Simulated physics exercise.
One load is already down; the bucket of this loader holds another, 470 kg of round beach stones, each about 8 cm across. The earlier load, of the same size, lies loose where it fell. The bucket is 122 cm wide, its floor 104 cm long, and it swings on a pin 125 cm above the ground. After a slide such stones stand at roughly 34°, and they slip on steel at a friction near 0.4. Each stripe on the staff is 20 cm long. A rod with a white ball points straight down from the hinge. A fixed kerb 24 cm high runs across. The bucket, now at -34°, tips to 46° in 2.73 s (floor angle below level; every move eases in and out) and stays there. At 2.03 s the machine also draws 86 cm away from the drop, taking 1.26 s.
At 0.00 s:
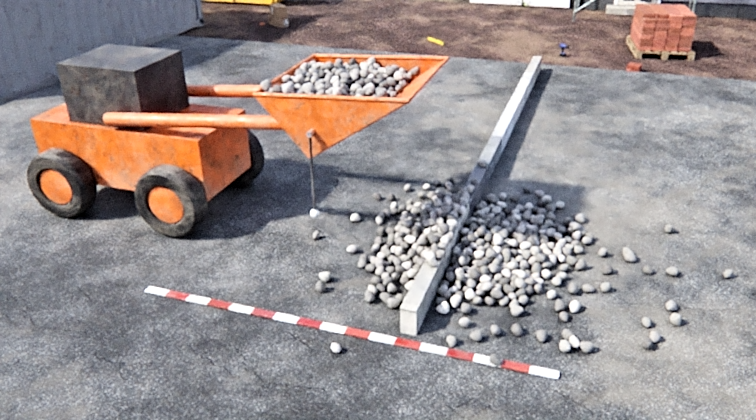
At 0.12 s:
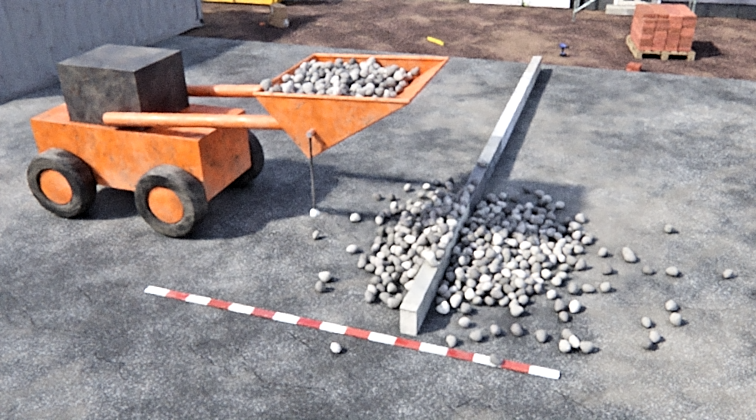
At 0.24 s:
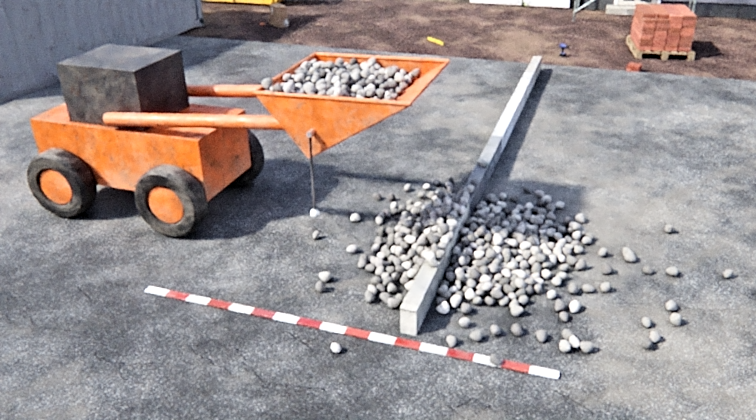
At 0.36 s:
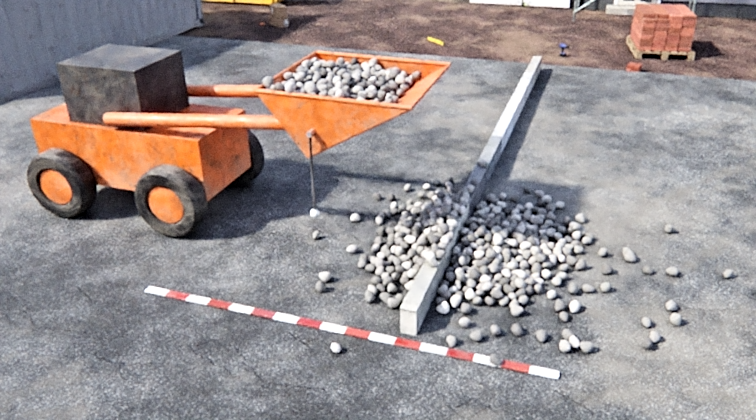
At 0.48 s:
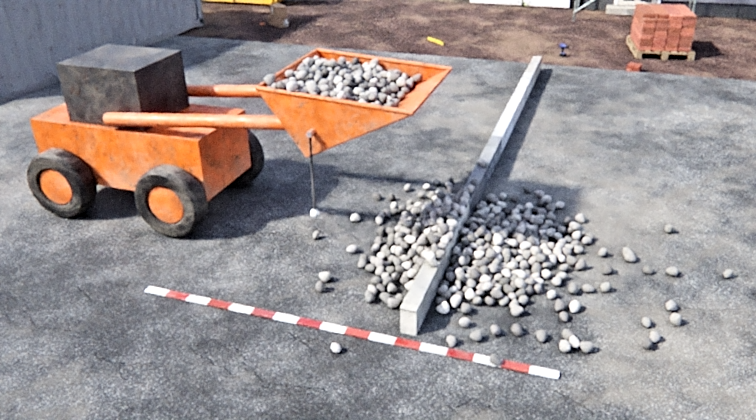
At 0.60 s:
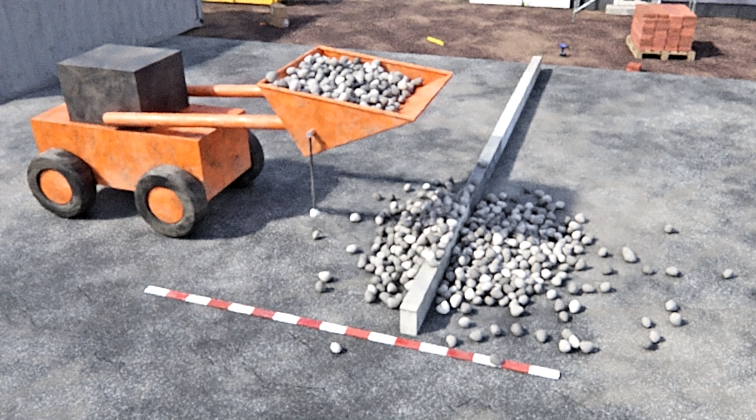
In the video, an orange wheeled loader holds a bucket of grey stones beside a loose pile lying across a long pale kerb; the bucket stays still briefly, then tilts slightly, its right edge lowering as the stones shift a little.
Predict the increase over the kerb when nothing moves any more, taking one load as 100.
Some 18 per cent is added.
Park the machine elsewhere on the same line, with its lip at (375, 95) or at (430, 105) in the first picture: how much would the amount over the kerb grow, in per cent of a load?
About 0 and 40 per cent.
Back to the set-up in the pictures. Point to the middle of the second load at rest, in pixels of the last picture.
Near (413, 230).
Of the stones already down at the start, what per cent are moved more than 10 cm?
About 15 per cent.
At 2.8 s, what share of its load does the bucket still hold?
It holds some 0 per cent.
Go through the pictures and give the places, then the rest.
In the first frame, the bucket is at -34°, its lip at (409, 101); the top of the load is at (358, 70). The earlier load is highest near (448, 220), 31 cm above ground level, 45 % on this side of the kerb, 55 % over the kerb.
In the second frame, the bucket is at -34°, its lip at (410, 102); the top of the load is at (358, 70); the stones move at 0.0 m/s on average.
In the third frame, the bucket is at -32°, its lip at (410, 104); the top of the load is at (343, 68); the stones move at 0.1 m/s on average.
In the fourth frame, lip at (412, 108), floor tilted -30°, highest stones at (327, 67); the stones move at 0.1 m/s on average.
In the fifth frame, the bucket is at -27°, its lip at (413, 113); the top of the load is at (317, 64); the stones move at 0.1 m/s on average.
In the sixth frame, lip at (415, 120), floor tilted -24°, highest stones at (319, 62); the stones move at 0.1 m/s on average.
After 2.0 s the floor is at 34°; in per cent of one load, 75 in the bucket, 69 on this side of the kerb, 56 over the kerb; the foremost stones are at (694, 300).
After 2.8 s the floor is at 46°; in per cent of one load, 0 in the bucket, 127 on this side of the kerb, 73 over the kerb; the foremost stones are at (694, 300).
After 3.7 s the floor is at 46°; in per cent of one load, 0 in the bucket, 126 on this side of the kerb, 74 over the kerb; the foremost stones are at (694, 300).
After 6.5 s the floor is at 46°; in per cent of one load, 0 in the bucket, 126 on this side of the kerb, 74 over the kerb; the foremost stones are at (694, 300). Net gain over the kerb, 18.
